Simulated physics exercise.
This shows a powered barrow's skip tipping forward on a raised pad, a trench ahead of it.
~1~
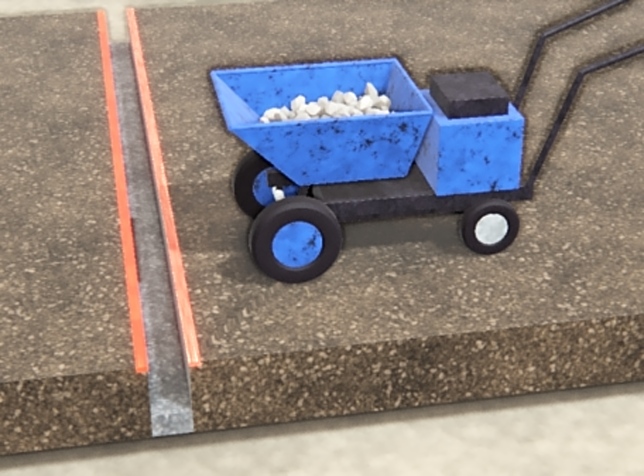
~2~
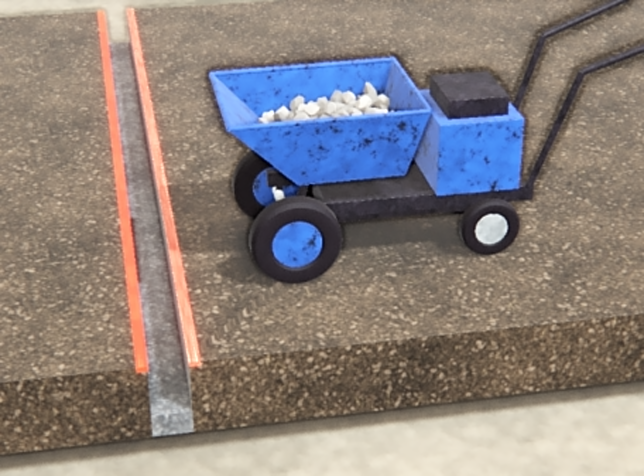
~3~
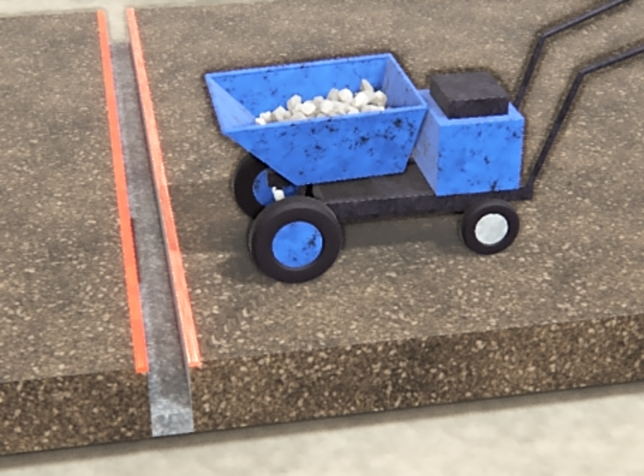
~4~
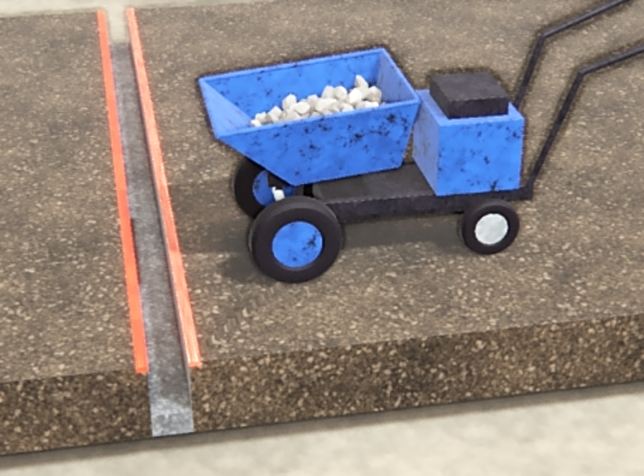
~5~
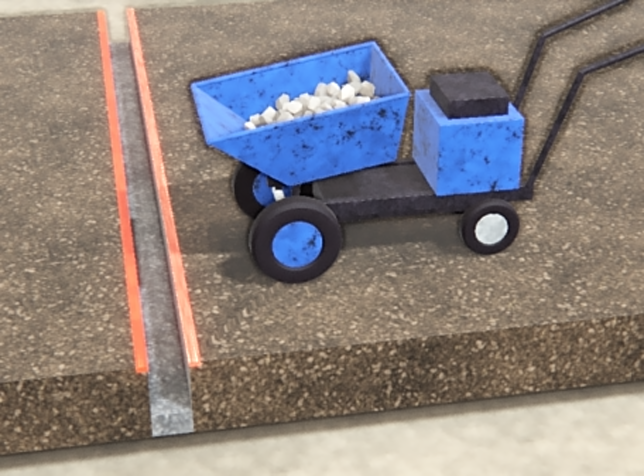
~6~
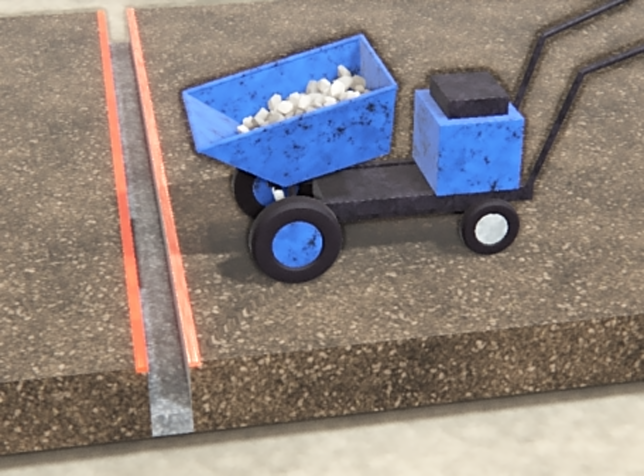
Blue skip of a small powered barrow, loaded with pale broken stones, gradually tilting forward to the left beside an orange-edged trench.
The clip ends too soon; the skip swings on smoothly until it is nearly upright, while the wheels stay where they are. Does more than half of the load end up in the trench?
The trench never gets most of the load.
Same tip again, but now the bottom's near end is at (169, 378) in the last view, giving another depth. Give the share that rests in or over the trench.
About 20 per cent.
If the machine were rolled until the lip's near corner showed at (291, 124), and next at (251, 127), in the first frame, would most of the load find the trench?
Stop 1: Beyond half. Stop 2: Beyond half.
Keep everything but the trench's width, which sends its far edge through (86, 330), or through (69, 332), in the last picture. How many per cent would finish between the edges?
Estimated share: Try 1 approx. 100 in a hundred, try 2 approx. 100 in a hundred.
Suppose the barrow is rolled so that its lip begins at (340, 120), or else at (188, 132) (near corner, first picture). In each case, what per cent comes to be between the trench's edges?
First spot: About 30 percent; second spot: About 0 percent.
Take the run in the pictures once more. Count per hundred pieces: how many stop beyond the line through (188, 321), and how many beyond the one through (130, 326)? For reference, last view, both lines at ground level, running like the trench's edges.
90 % and 50 %, in that order.
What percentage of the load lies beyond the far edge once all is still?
That share is about 60 percent.
Soon, skip tipped steeply; all in the skip.
A while on, skip tipped steeply; most in the skip; a stray few in or heaped over the trench; a small part beyond it.
Towards the end, skip tipped right over; about a quarter in the skip; about a quarter in or heaped over the trench; about two thirds beyond it.
Finally, skip tipped right over; a small part in the skip; about a quarter in or heaped over the trench; about two thirds beyond it.
